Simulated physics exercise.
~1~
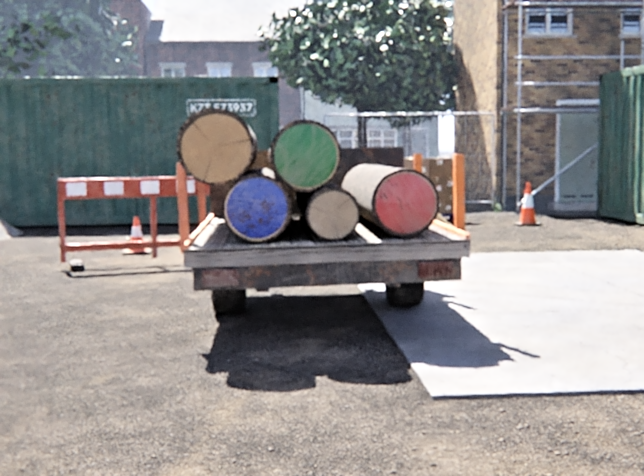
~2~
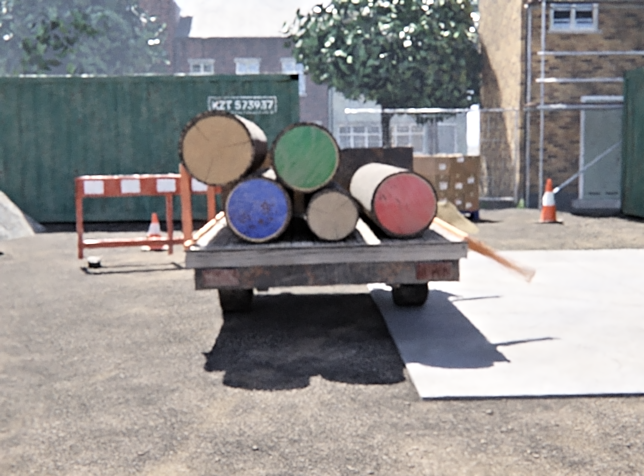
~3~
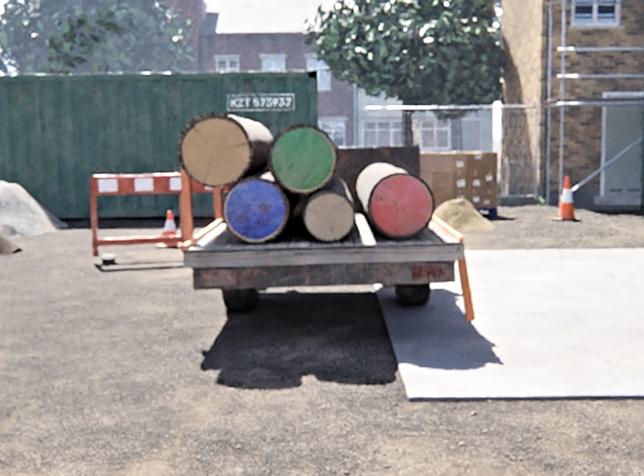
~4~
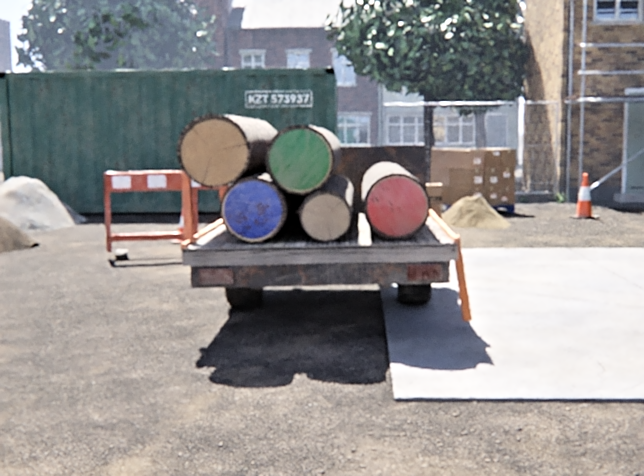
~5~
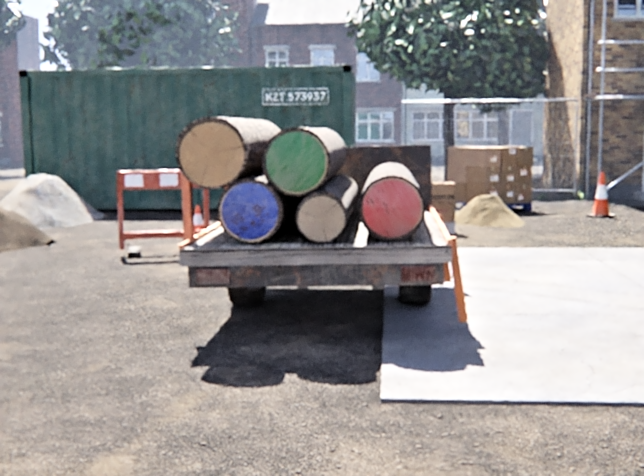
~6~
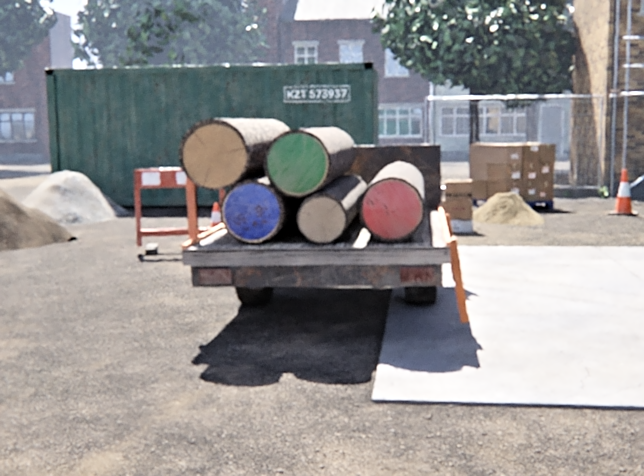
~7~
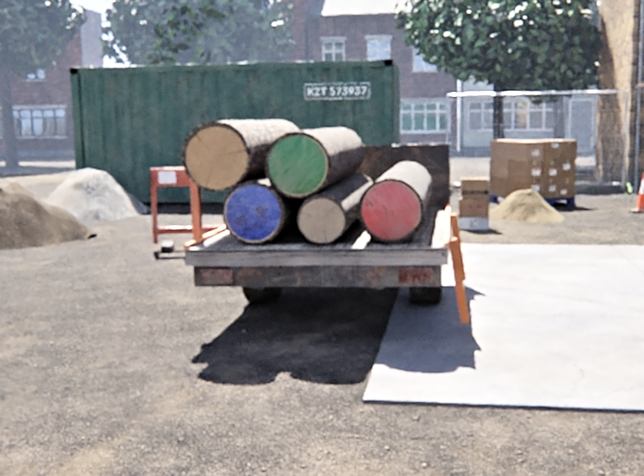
The orange post on the right side of a low trailer dropped outward and swung down to hang beside the deck, while the five stacked logs, their ends painted red, green, blue or left plain, stayed put and were all still aboard at the end.
